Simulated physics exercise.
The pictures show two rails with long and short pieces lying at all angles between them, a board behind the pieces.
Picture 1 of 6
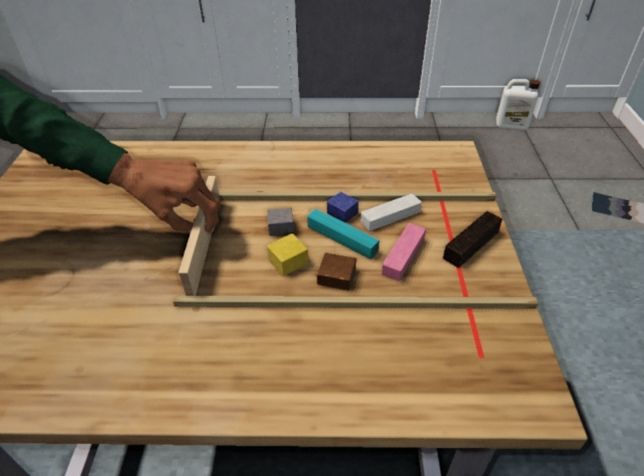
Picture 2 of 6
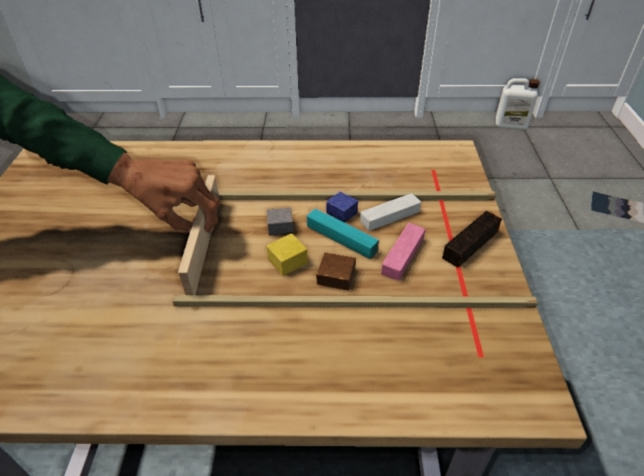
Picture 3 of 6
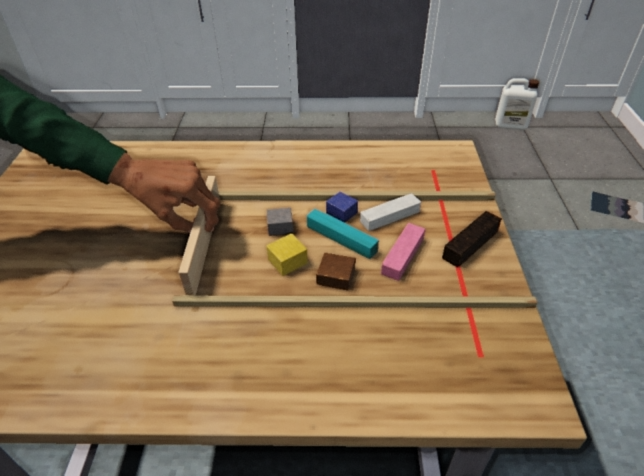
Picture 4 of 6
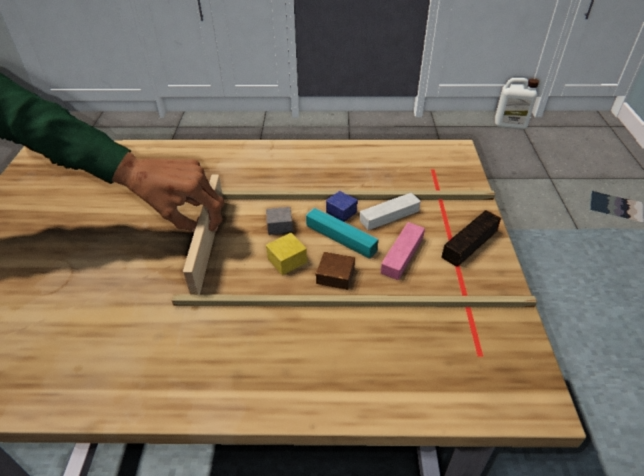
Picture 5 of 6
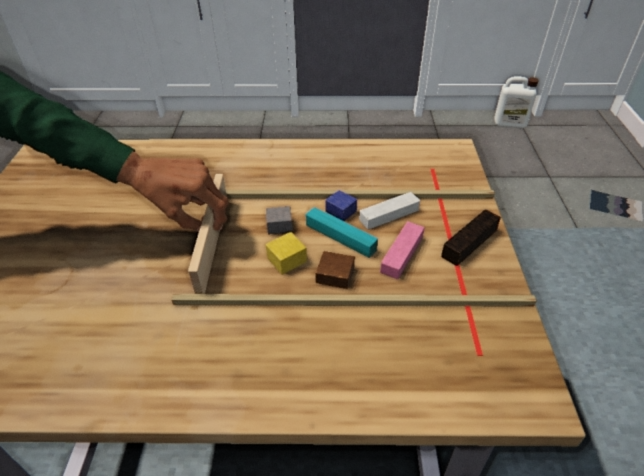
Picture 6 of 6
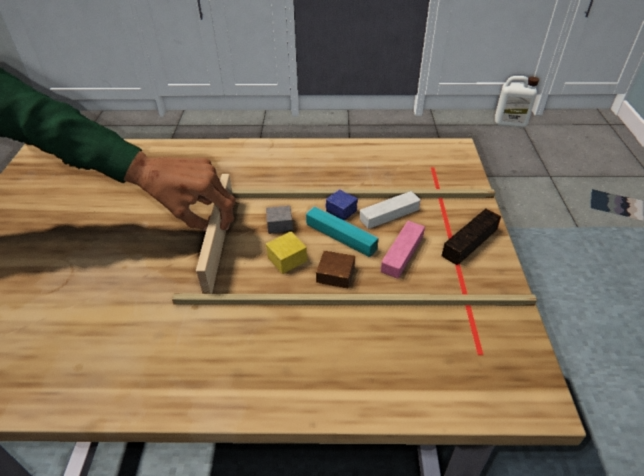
A wooden board held upright by a hand in a green sleeve stayed nearly still, then slid slightly right between two rails toward the scattered colored blocks, which lay unmoved, the black one across a red line.
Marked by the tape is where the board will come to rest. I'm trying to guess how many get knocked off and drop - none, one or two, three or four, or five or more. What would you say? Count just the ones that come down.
Off the edge: One or two.
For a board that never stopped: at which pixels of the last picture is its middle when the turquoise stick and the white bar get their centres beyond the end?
(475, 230) and then (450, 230), give or take.
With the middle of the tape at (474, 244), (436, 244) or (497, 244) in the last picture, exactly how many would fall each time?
It would be 3, 0 and 4.
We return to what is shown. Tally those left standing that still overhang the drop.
The answer comes to 1.
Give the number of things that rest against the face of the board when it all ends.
It ends up touching 4.
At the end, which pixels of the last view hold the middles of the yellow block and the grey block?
The first near (473, 255), the second near (461, 220).
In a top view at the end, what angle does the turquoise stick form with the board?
Out of line by around 5°.
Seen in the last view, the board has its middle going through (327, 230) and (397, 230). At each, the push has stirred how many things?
First 7, then 8.
A little later, none off yet; black bar at rest near (472, 236); pink bar at rest near (403, 249); white bar at rest near (390, 210).
Next, none off yet; black bar at rest near (472, 236); pink bar shifted a little near (417, 254); white bar shifted a little near (423, 208).
Later still, none off yet; black bar shifted a little near (501, 234); pink bar shifted about its own width near (478, 255); white bar shifted about its own width near (481, 209).
When it is over, the number that fall off is one or two; down, white bar and black bar.
